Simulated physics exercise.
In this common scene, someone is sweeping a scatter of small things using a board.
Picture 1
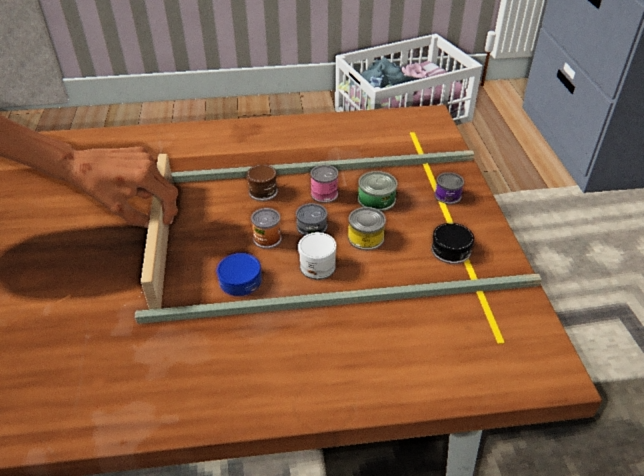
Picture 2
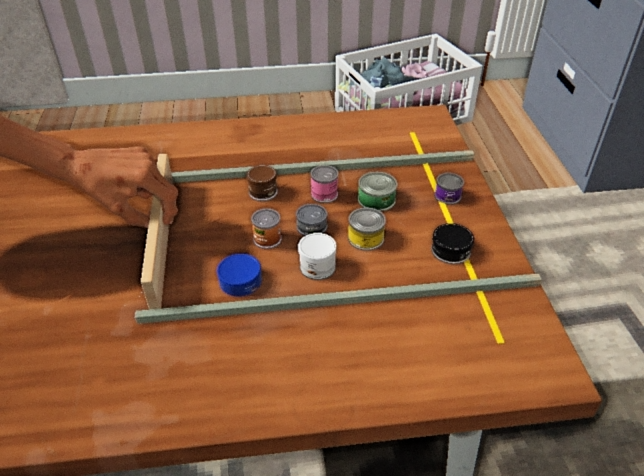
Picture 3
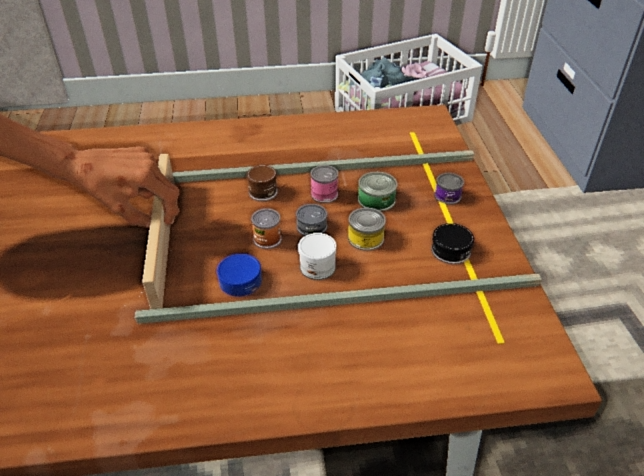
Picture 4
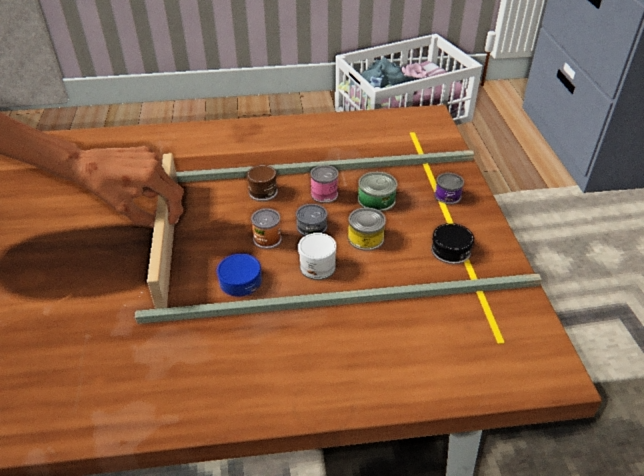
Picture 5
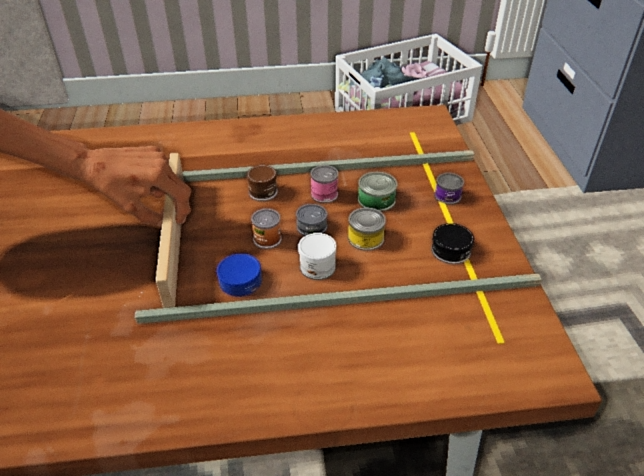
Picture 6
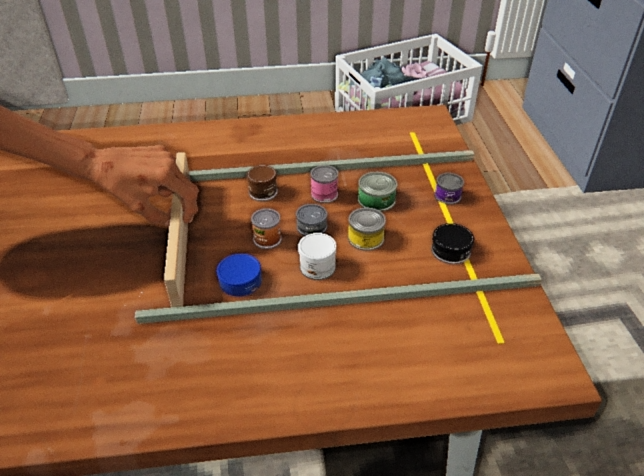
On a wooden table, a hand held a pale board upright between two thin rails, then slid it slightly to the right toward a scatter of small colourful tins, which stayed still.
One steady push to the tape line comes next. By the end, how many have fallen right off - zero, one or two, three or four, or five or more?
Band: One faller or a pair.
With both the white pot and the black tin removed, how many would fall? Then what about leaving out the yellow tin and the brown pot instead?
That gives 1 in the first case, then 1 in the second.
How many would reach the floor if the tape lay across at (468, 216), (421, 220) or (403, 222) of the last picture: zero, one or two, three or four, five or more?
Lab note - count per position: 5 or more; not one; none at all.
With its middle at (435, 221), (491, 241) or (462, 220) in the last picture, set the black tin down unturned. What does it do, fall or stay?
In order, the black tin leaves the top; leaves the top; leaves the top.
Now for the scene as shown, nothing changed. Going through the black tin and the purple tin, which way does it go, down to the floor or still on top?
The black tin drops off; the purple tin is lost.
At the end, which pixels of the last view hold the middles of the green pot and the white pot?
About (482, 185), and the other about (516, 240).
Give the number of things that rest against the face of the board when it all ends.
Contact count: 5.
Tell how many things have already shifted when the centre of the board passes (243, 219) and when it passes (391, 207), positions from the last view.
Up to then 1, and up to the other point 10.
Soon after, none off yet; purple tin at rest near (449, 189); black tin at rest near (452, 244); green pot at rest near (377, 191).
In the end, the number that fall off is one or two; gone, black tin and purple tin.
